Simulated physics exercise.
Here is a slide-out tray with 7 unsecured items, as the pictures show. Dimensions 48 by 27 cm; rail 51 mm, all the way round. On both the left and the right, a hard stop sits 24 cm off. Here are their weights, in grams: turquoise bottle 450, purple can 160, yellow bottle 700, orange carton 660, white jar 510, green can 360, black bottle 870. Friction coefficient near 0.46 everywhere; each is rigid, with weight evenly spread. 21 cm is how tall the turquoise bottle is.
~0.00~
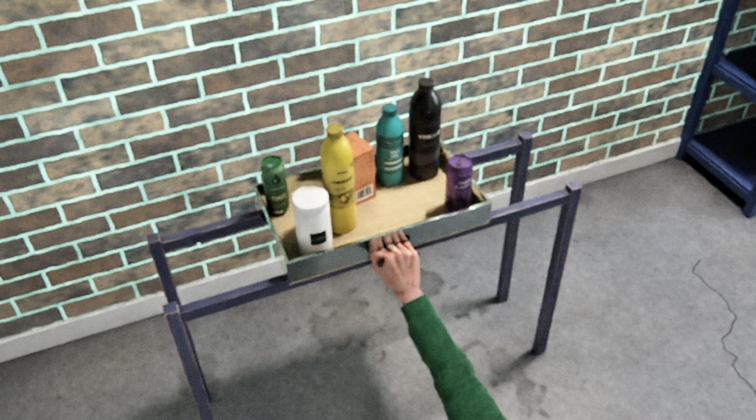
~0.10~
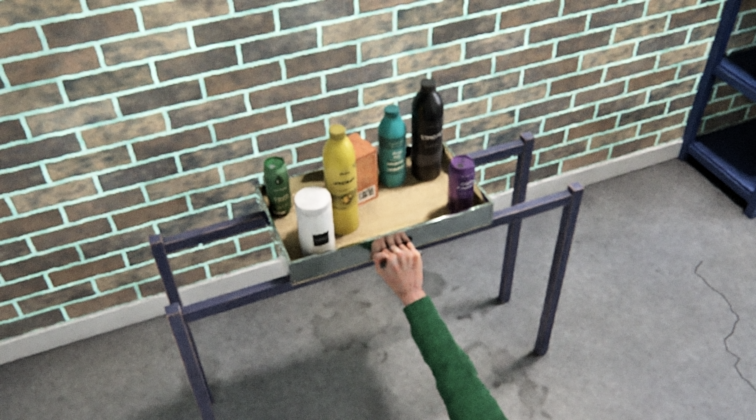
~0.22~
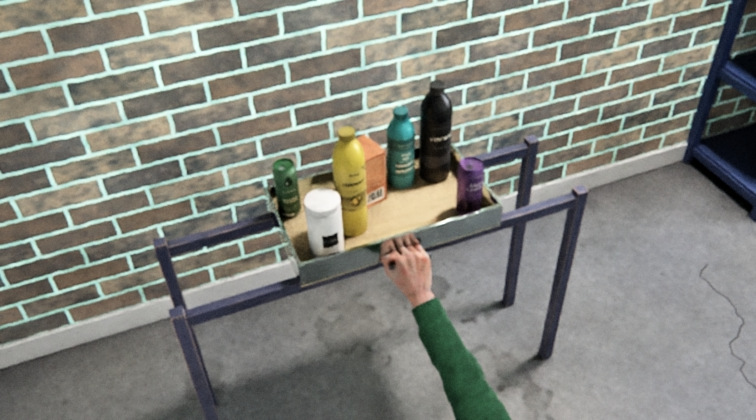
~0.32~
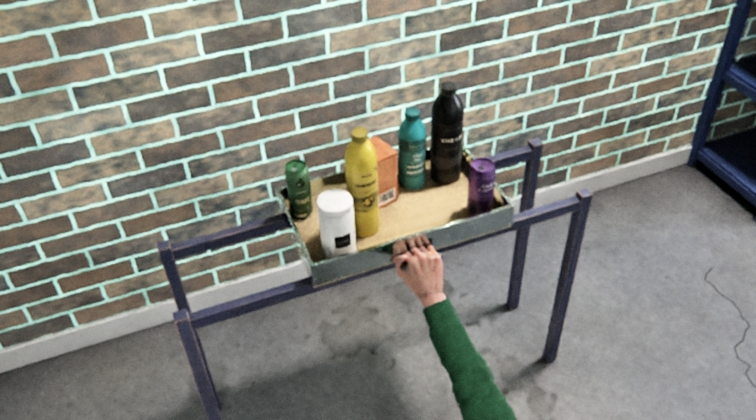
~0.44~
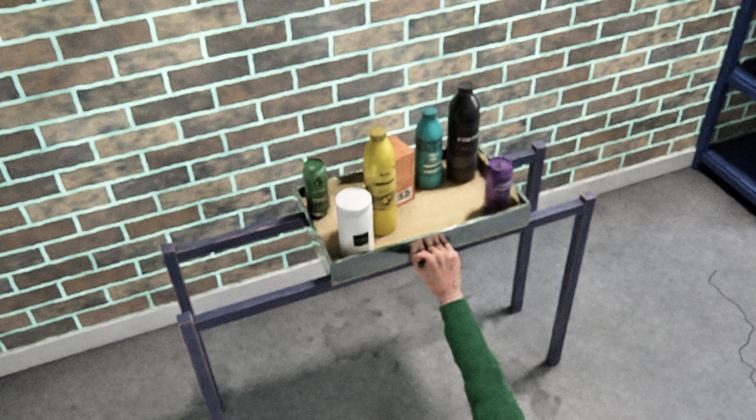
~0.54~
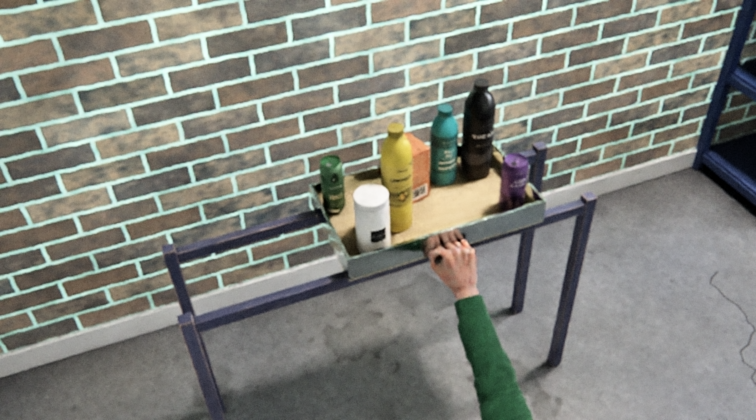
Beside a brick wall, a hand slides a tray of bottles and containers to the right.
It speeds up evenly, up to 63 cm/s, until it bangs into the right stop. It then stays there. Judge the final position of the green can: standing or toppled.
Looks like it comes down.
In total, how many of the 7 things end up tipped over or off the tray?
I count 2.
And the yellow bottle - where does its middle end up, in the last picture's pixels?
In the last view, its centre sits near (513, 180).
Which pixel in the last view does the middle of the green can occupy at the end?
About (437, 185).
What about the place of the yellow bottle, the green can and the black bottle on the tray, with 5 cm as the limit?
Note: Yellow bottle departs its position. Green can departs its position. Black bottle is left in place.
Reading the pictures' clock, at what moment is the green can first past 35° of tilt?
It happens at about 1.1 s.
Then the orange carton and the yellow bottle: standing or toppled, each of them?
Final state - orange carton: Remains on its base; yellow bottle: Goes over.
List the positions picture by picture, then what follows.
In the first frame, tray midway; green can (275, 186); turquoise bottle (390, 144).
In the second frame, tray midway; yellow bottle (341, 180); orange carton (356, 171).
In the third frame, tray has slid 1 cm right; white jar (325, 226); black bottle (436, 131).
In the fourth frame, tray has slid 3 cm right; turquoise bottle (412, 148); purple can (481, 189).
In the fifth frame, tray has slid 7 cm right; yellow bottle (380, 181); orange carton (393, 173).
In the sixth frame, tray has slid 11 cm right; green can (333, 185); white jar (372, 221).
After 0.94 s, tray has slid 24 cm right; green can 20° off upright near (401, 165); yellow bottle 19° off upright; turquoise bottle 16° off upright.
After 1.24 s, tray has slid 24 cm right; green can on its side near (428, 176); yellow bottle on its side; black bottle 13° off upright.
In the end (2.8 s), toppled on the tray, yellow bottle and green can; the other 5 under 5 cm from the start. In the last view, green can near (437, 185).
